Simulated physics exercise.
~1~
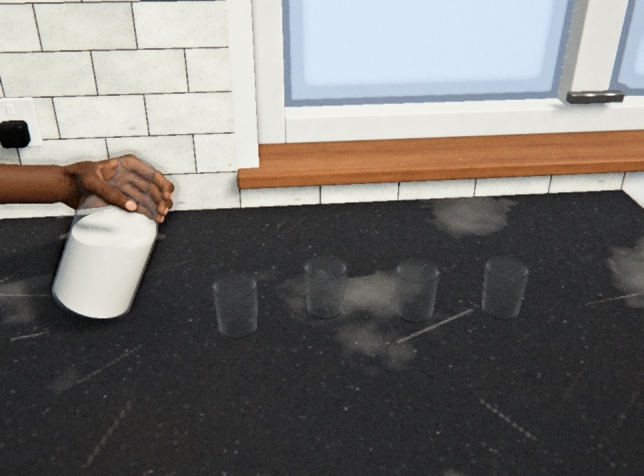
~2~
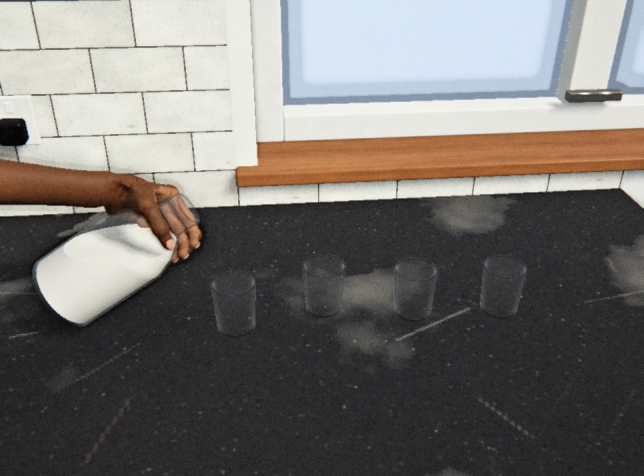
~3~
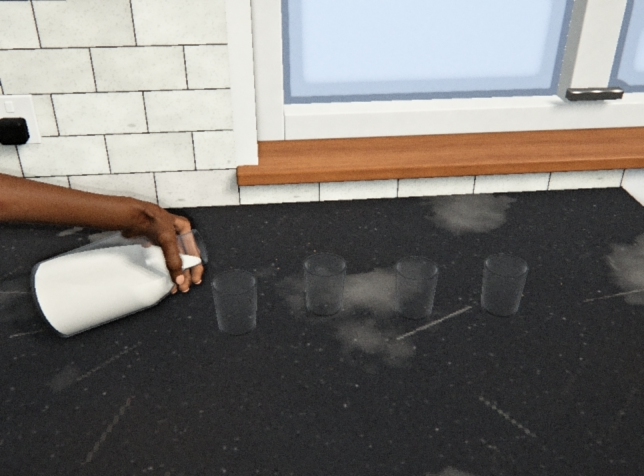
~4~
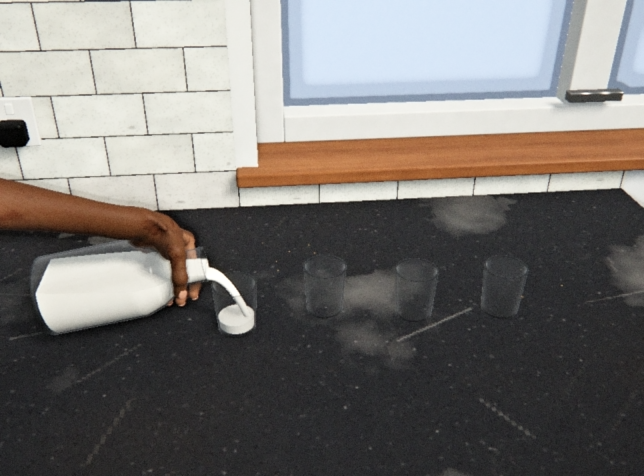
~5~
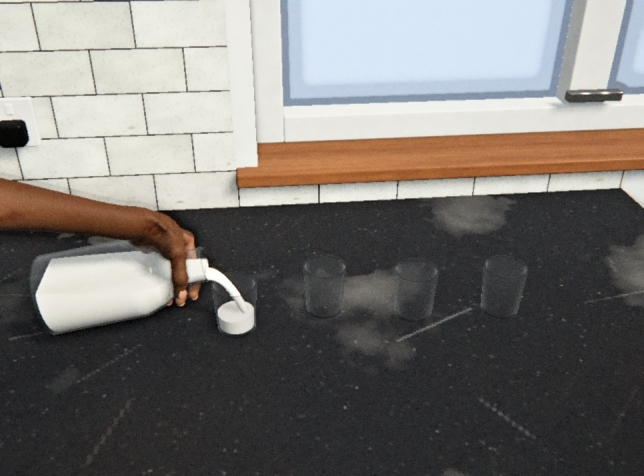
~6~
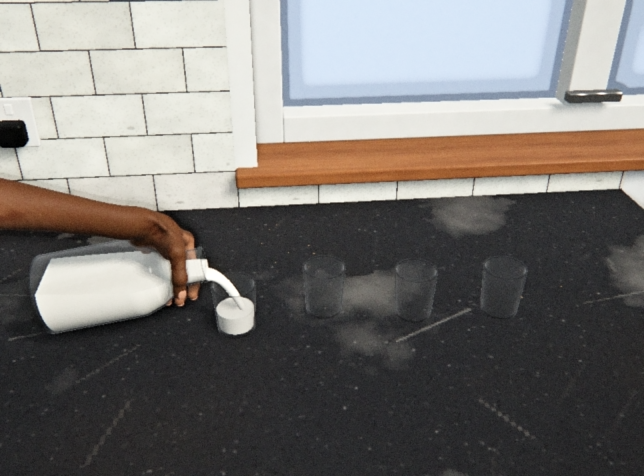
A hand reaching in from the left tilts a clear bottle of milk over a speckled black countertop, seen from slightly above by a still camera. Four small clear glasses stand in a row beneath a white-framed window with a wooden sill and white brick tiles. The bottle leans rightward until nearly level, then milk streams into the nearest glass, its white level slowly rising.
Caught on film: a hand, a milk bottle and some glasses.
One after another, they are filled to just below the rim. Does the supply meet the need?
It suffices.
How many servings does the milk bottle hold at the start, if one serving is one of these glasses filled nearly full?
It comes to roughly 7.0.
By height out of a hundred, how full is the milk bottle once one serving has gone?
About 45 in a hundred.
Next, the first is about two thirds full.
After that, the first is done and the milk bottle has nearly all of its load.
Finally, all four are full and about half of the milk is over.
